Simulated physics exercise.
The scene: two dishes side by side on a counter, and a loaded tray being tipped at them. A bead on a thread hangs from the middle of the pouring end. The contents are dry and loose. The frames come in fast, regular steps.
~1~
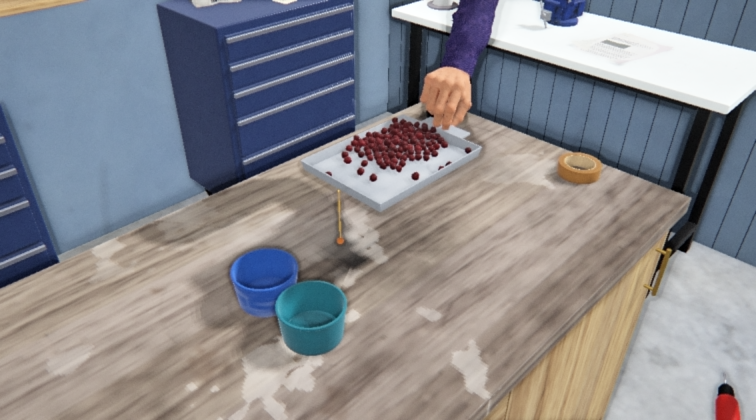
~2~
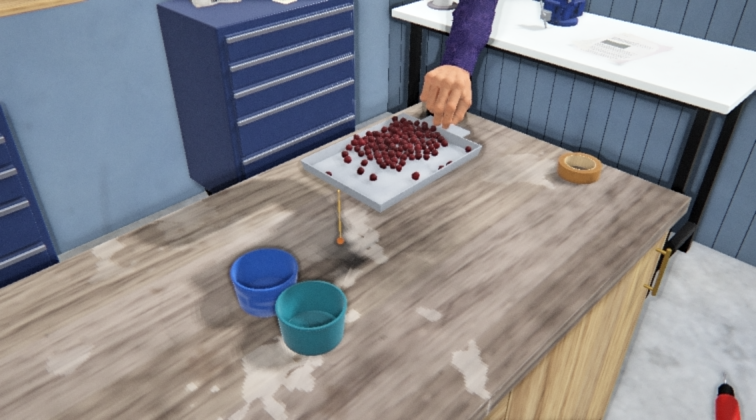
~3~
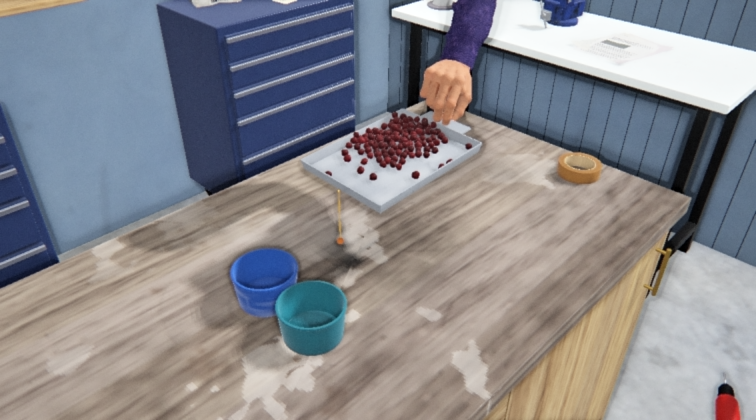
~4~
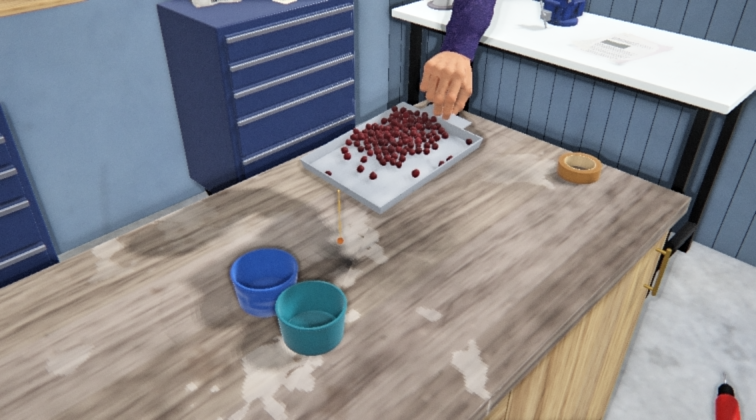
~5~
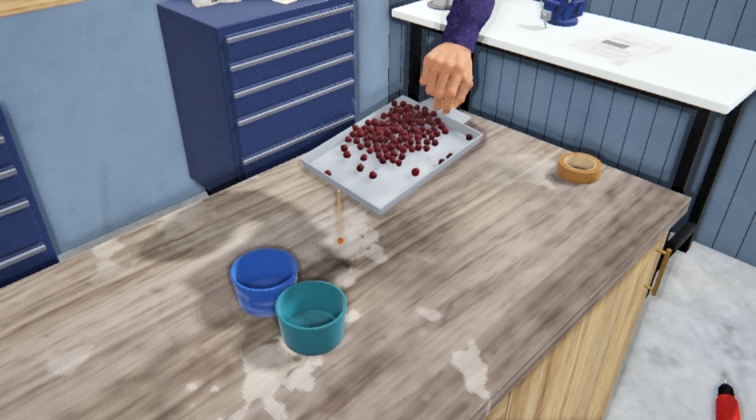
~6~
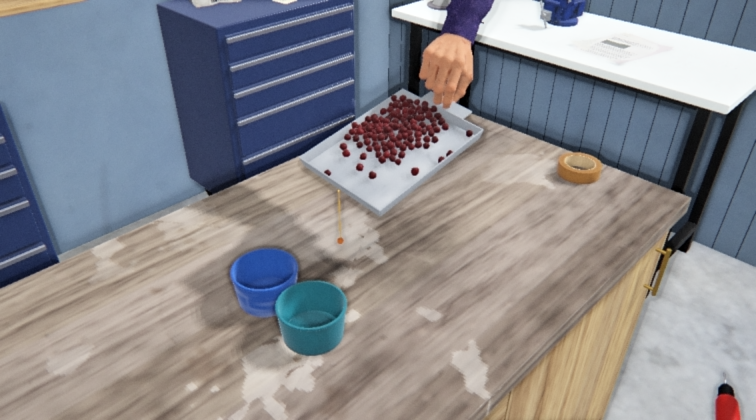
On a worn wooden counter in a workshop, a hand in a purple sleeve holds a grey tray of small dark red fruit behind a blue dish and a teal one. The tray starts level, then tilts slightly, its right front corner lowest, while the fruit stays mostly heaped toward the back.
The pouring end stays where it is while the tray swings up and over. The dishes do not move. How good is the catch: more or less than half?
Together they catch only the smaller part.
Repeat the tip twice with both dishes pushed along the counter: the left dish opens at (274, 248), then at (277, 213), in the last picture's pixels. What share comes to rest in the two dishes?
First some 20, then 0 per cent.
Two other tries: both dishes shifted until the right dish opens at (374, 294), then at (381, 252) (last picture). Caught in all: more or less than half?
At the first place over half, at the second below a half.
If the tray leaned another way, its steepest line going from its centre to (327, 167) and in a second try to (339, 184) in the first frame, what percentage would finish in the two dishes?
First some 0, then 10 per cent.
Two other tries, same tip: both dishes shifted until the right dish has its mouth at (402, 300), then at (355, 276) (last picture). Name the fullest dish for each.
First the left-hand dish, then the right one.
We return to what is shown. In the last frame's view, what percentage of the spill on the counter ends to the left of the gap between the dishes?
About 0 per cent.
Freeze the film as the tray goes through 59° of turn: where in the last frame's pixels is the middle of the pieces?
Roughly at (370, 181).
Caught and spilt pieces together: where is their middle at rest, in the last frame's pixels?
Near (367, 313).
Soon after the last picture, tray tipped steeply; most on the tray; a small part outside both; a stray few in the air.
A little later, tray tipped right over; a small part on the tray; most outside both; a small part in the air.
Later still, tray tipped past a quarter turn; all outside both.
At rest, tray tipped past a quarter turn; none in the right dish; none in the left dish; all outside both.
